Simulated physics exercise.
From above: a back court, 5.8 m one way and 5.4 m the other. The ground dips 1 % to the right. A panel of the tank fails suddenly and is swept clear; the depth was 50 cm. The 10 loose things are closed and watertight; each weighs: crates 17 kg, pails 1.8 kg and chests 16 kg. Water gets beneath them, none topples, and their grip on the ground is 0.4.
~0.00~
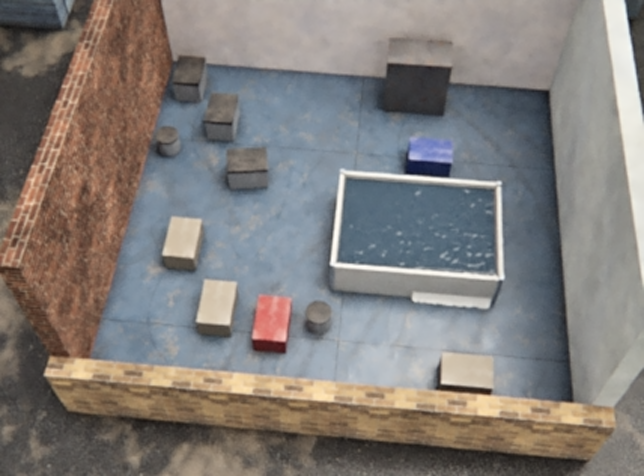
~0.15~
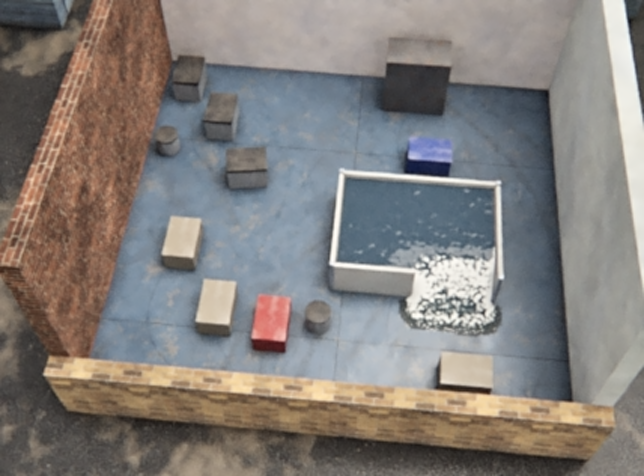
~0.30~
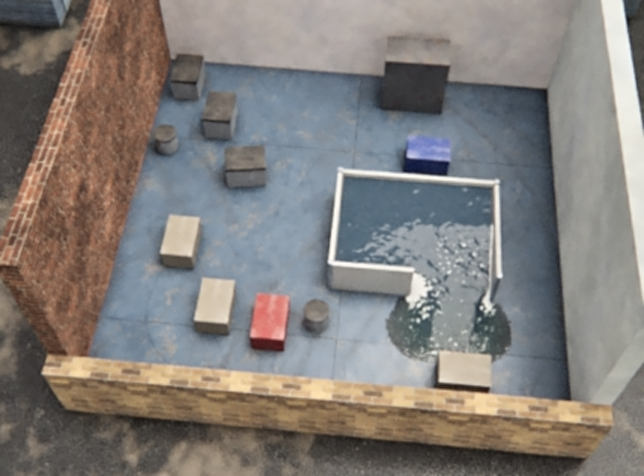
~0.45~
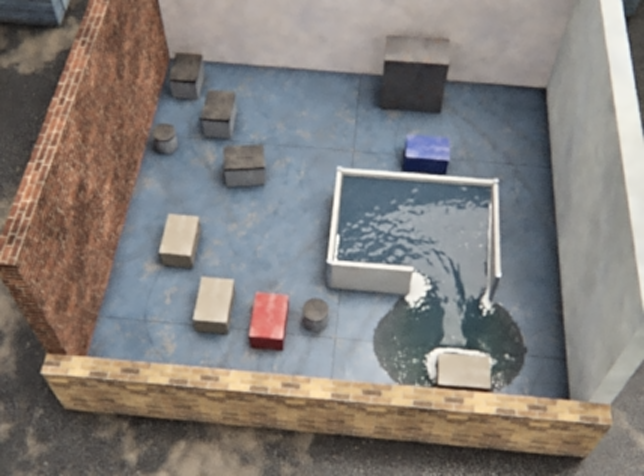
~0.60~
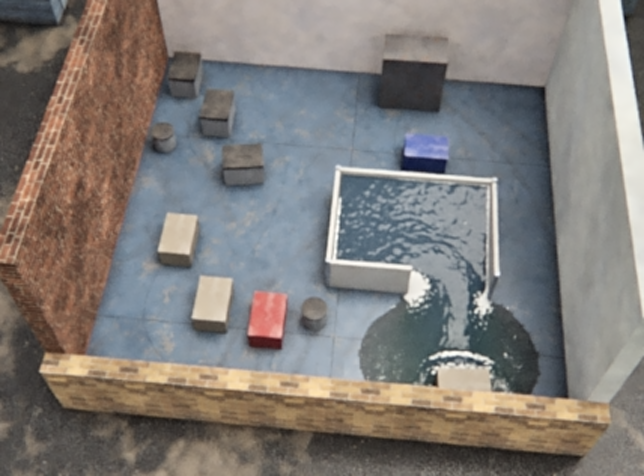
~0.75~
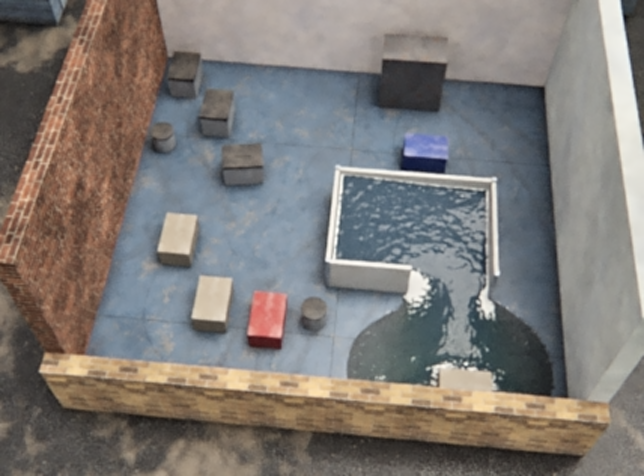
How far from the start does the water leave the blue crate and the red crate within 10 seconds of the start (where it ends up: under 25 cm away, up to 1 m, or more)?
The blue crate stays put, the red crate slides a little.
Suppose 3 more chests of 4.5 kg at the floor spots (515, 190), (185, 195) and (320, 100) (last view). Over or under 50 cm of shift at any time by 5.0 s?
In turn: Past it, less, less.
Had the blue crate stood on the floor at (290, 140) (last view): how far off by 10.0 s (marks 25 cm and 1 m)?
It barely shifts.
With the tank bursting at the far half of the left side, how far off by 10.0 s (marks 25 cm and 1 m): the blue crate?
Then the blue crate holds its place.
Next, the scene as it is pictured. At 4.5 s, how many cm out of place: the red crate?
Roughly 40 cm by then.
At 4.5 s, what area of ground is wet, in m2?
About 20 m2.
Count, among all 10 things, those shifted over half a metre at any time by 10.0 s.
3 of them.
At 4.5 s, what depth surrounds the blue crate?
Roughly 0 cm.
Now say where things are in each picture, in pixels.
In the first picture, the blue crate at (431, 150) rests on the ground; the red crate at (272, 318) rests on the ground; 2.8 m2 under water; 0 of 10 have shifted.
In the second picture, the blue crate at (430, 149) rests on the ground; the red crate at (271, 317), on the bottom; 3.3 m2 under water; 0 of 10 have shifted.
In the third picture, the blue crate at (429, 148) rests on the ground; the red crate at (270, 316), on the bottom; water covers 4.0 m2; 0 of 10 have shifted.
In the fourth picture, the blue crate at (428, 147), on the bottom; the red crate at (269, 315), on the bottom; 4.5 m2 under water; 0 of 10 have shifted.
In the fifth picture, the blue crate at (426, 146) rests on the ground; the red crate at (268, 314) rests on the ground; 5.3 m2 under water; 1 of 10 have shifted.
In the sixth picture, the blue crate at (426, 146) rests on the ground; the red crate at (267, 314), on the bottom; 5.9 m2 under water; 1 of 10 have shifted.
After 2.0 s the blue crate is near (426, 146), 0.0 m from its start, aground; the red crate is near (267, 314), 0.0 m from its start, aground; 1 afloat.
After 4.5 s the blue crate is near (426, 146), 0.0 m from its start, aground; the red crate is near (240, 297), 0.4 m from its start, aground; 1 afloat.
After 7.0 s the blue crate is near (426, 146), 0.0 m from its start, aground; the red crate is near (240, 297), 0.4 m from its start, aground; 1 afloat.
After 10.0 s the blue crate is near (426, 146), 0.0 m from its start, aground; the red crate is near (240, 297), 0.4 m from its start, aground; 3 afloat.
